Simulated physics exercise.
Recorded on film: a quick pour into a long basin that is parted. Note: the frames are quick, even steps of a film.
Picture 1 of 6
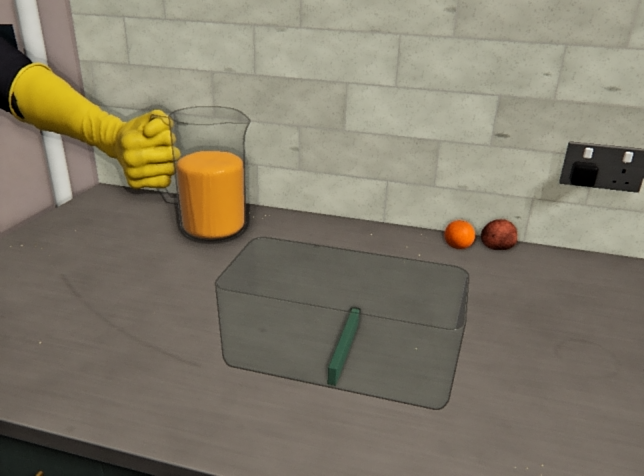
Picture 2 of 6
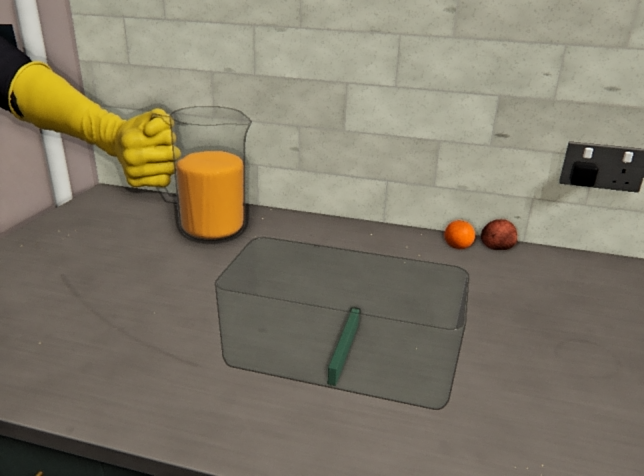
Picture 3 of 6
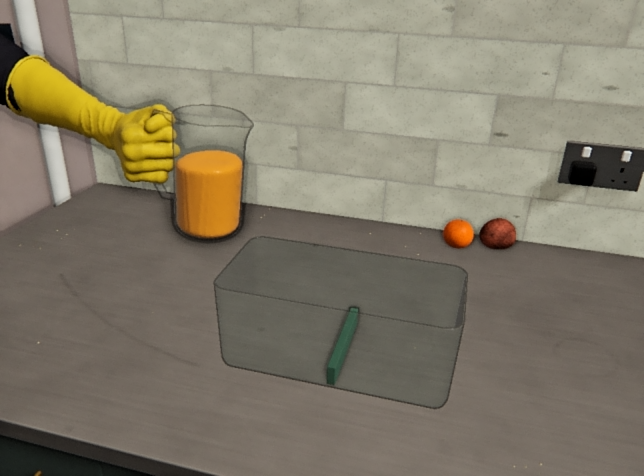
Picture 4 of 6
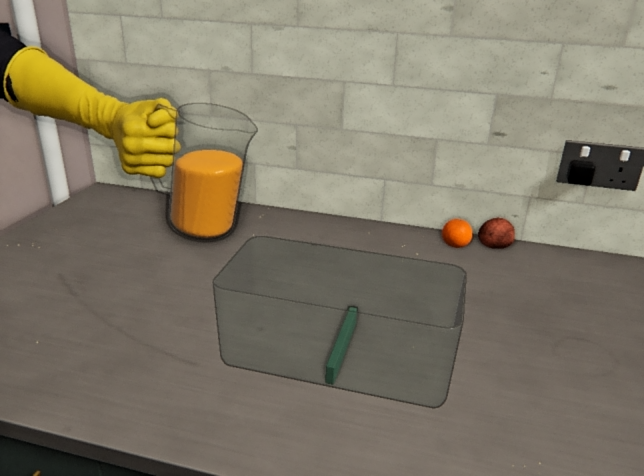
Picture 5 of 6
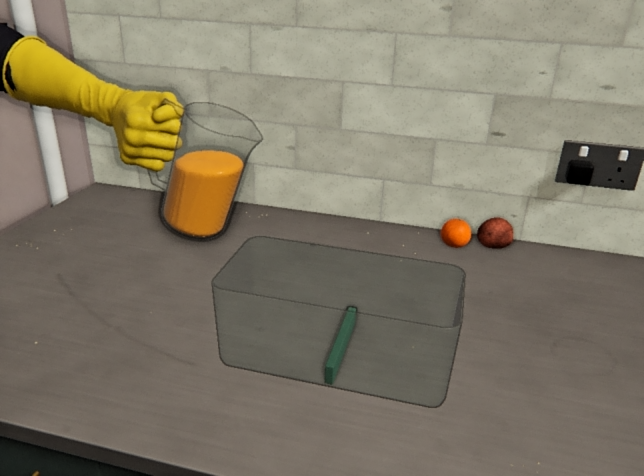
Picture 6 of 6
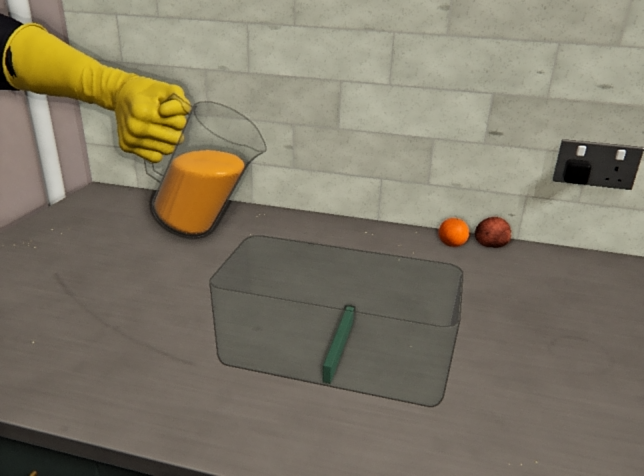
Yellow-gloved hand tilting a glass jug of orange juice to the right beside a clear rectangular basin with a green divider.
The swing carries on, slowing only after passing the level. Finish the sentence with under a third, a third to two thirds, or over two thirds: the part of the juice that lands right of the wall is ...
It is under a third.
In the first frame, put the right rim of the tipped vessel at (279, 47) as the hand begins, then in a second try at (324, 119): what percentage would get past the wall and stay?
85 % and 90 %.
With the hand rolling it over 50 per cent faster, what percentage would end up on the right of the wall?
It comes to near 10 per cent.
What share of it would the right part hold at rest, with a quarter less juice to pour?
I'd put it at some 10 %.
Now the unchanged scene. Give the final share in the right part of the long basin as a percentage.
Close to 10 percent.
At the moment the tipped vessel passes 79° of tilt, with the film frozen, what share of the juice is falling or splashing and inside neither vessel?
Around 5 %.
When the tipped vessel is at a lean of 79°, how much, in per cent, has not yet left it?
It works out to close to 95 percent.
A moment on, the tilt is 79° and 93 per cent is still to pour, 0 is left of the wall and 0 right of it.
Next, the tilt is 105° and 37 per cent is still to pour, 44 is left of the wall and 1 right of it.
Then the tilt is 109° and 2 per cent is still to pour, 86 is left of the wall and 7 right of it.
Later the tilt is 109° and 0 per cent is still to pour, 85 is left of the wall and 12 right of it.
At rest 86 per cent lies left of the wall, 12 right of it and 2 outside.
